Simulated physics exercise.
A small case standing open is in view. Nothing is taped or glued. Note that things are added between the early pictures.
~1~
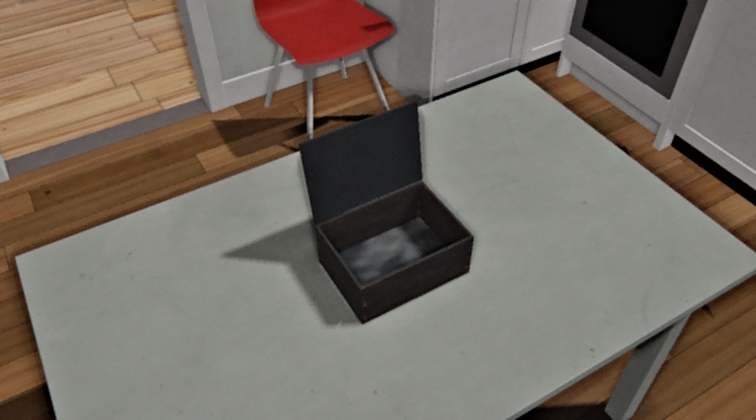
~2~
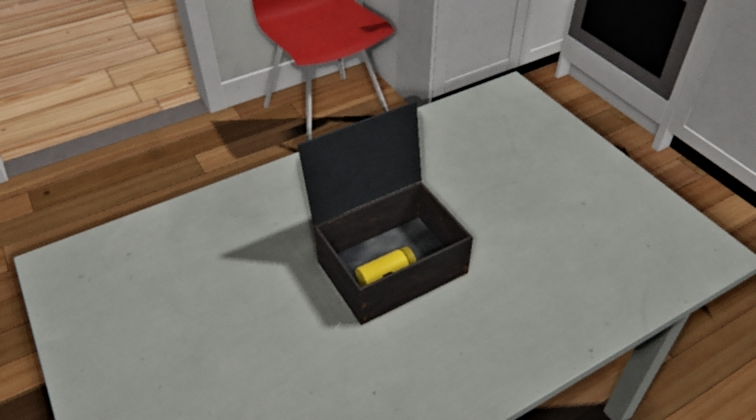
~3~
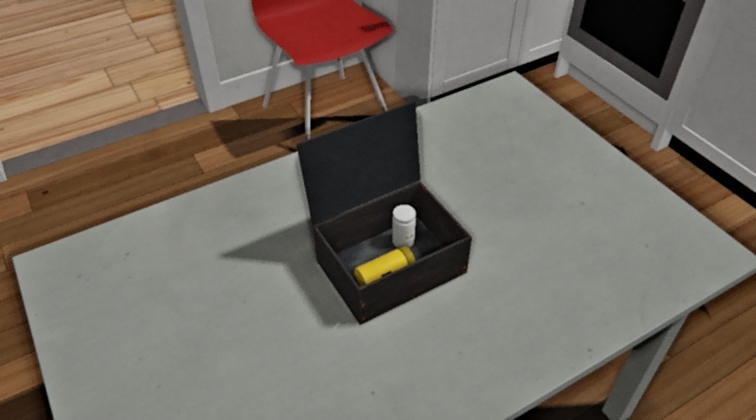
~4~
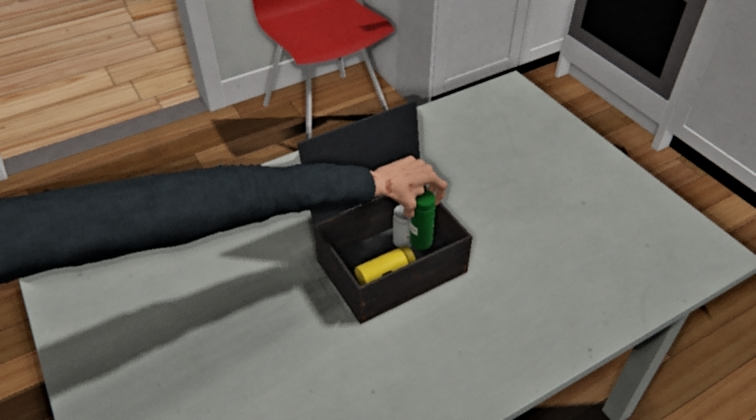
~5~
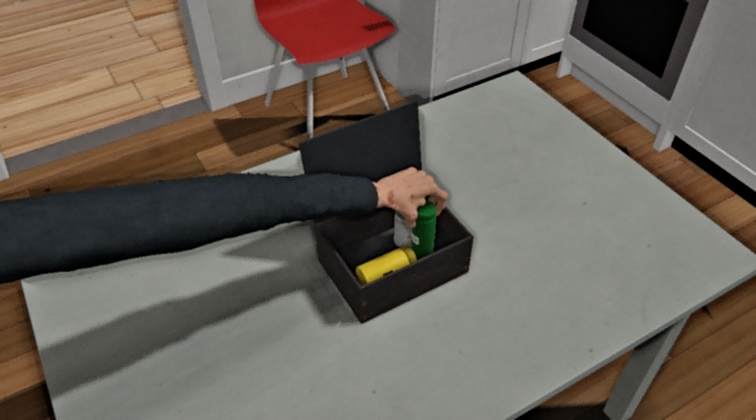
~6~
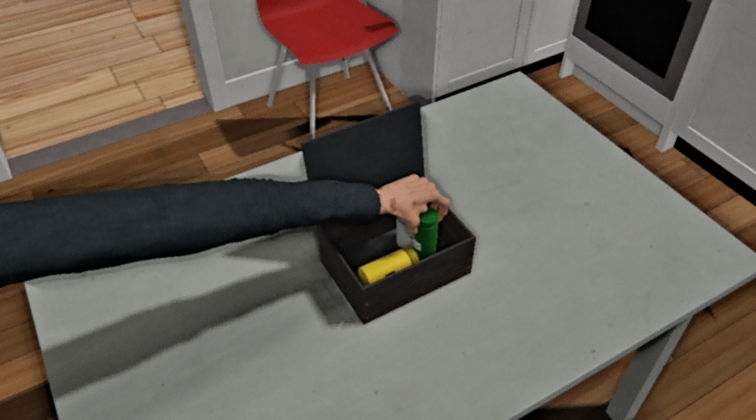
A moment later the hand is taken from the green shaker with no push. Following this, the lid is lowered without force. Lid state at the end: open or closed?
Open.
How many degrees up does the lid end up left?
Around 16 degrees.
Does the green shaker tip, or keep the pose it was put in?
Simply put, the green shaker remains unturned.
Then, 1.40 s later than the last frame, lid 72° above the rim.
Then, 1.80 s later than the last frame, lid 39° above the rim.
When it is over, lid 16° above the rim; all 3 as before. End places, in pixels of the last picture, green shaker near (425, 236).
